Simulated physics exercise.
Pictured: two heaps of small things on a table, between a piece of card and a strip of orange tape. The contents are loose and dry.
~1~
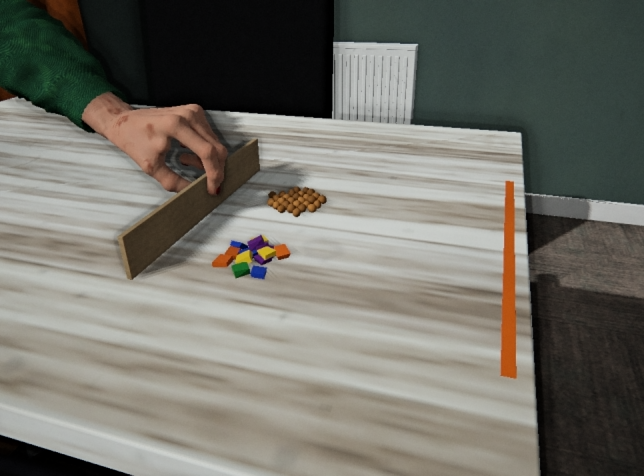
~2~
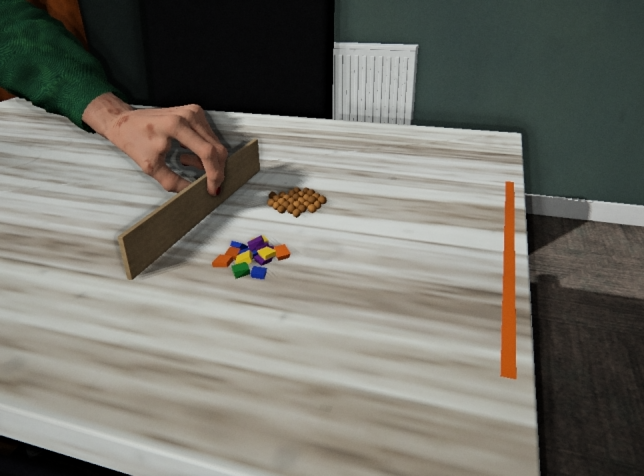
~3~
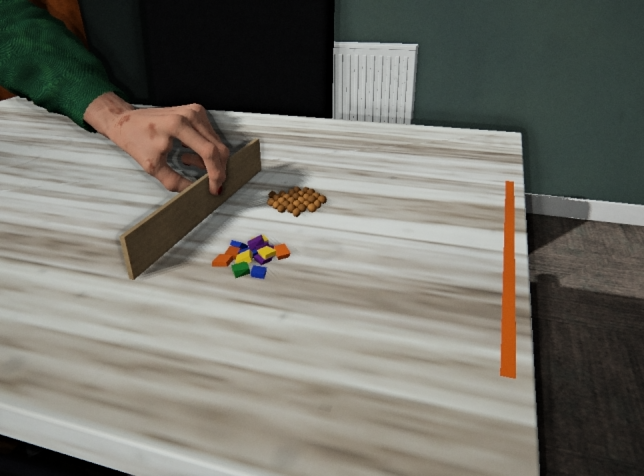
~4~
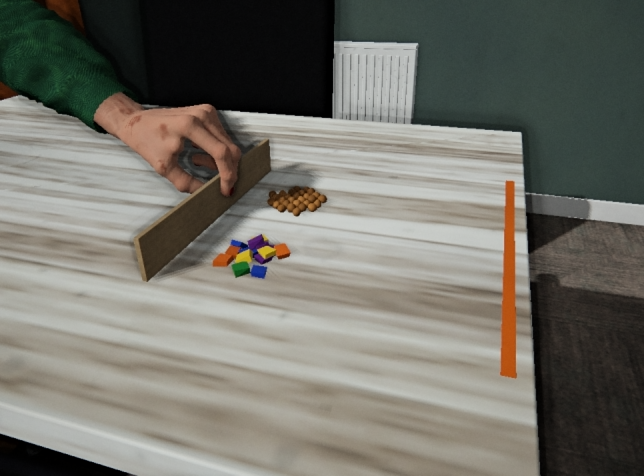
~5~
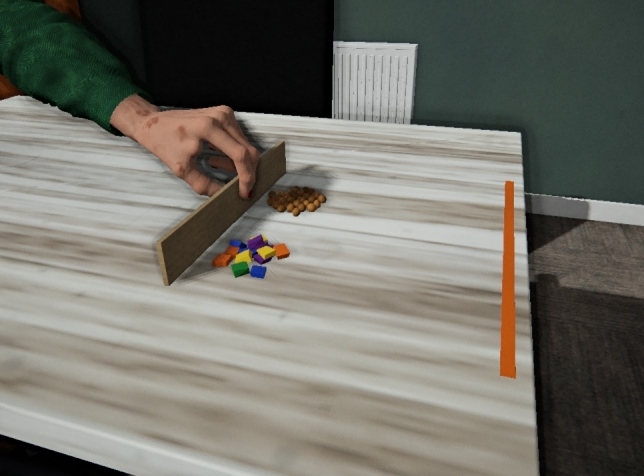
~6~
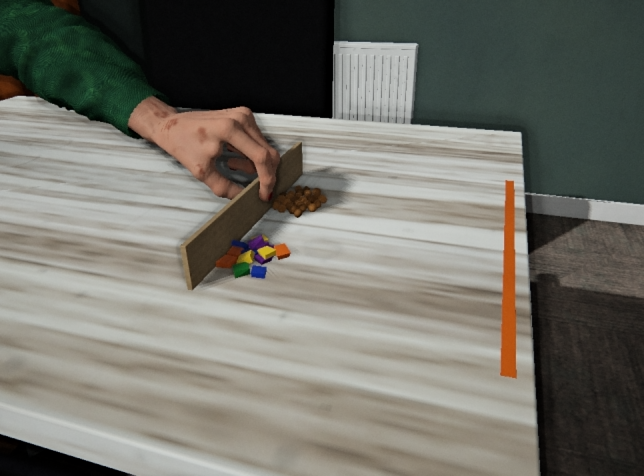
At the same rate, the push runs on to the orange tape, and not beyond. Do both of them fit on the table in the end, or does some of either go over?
The front lot has some go over; the back lot has some go over.
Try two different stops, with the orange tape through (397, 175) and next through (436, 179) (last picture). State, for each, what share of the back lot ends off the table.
With the first line you'd get 0 % off the table, and with the second 0 %.
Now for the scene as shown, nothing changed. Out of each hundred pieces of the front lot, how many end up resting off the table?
Roughly 100 %.
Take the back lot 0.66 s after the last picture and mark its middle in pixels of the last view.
(402, 213) or so.
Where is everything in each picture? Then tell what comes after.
Piece of card at (138, 247), at rest; orange tape at (510, 187), right by the edge; edge at (529, 257); front lot at (249, 254), a few mosaic tiles; back lot at (292, 201), some roasted chickpeas, in the first picture.
Piece of card at (138, 247), at rest; back lot at (292, 202), in the second picture.
Piece of card at (140, 247); front lot at (249, 254), in the third picture.
Piece of card at (153, 248); back lot at (292, 201), in the fourth picture.
Piece of card at (174, 252); front lot at (248, 253), in the fifth picture.
Piece of card at (198, 256); orange tape at (510, 187); edge at (529, 257); front lot at (251, 254); back lot at (303, 201), a small part pushed along, in the sixth picture.
Then, 0.66 s after the last picture, piece of card still moving, near (383, 197); front lot all on the table, its front near (416, 267); back lot all on the table, its front near (415, 210).
Then, 1.34 s after the last picture, piece of card stopped at the orange tape; front lot about two thirds over the edge; back lot about a third over the edge.
Then, 1.62 s after the last picture, piece of card stopped at the orange tape; front lot all over the edge; back lot all over the edge.
At rest, piece of card stopped at the orange tape; front lot all over the edge; back lot all over the edge.
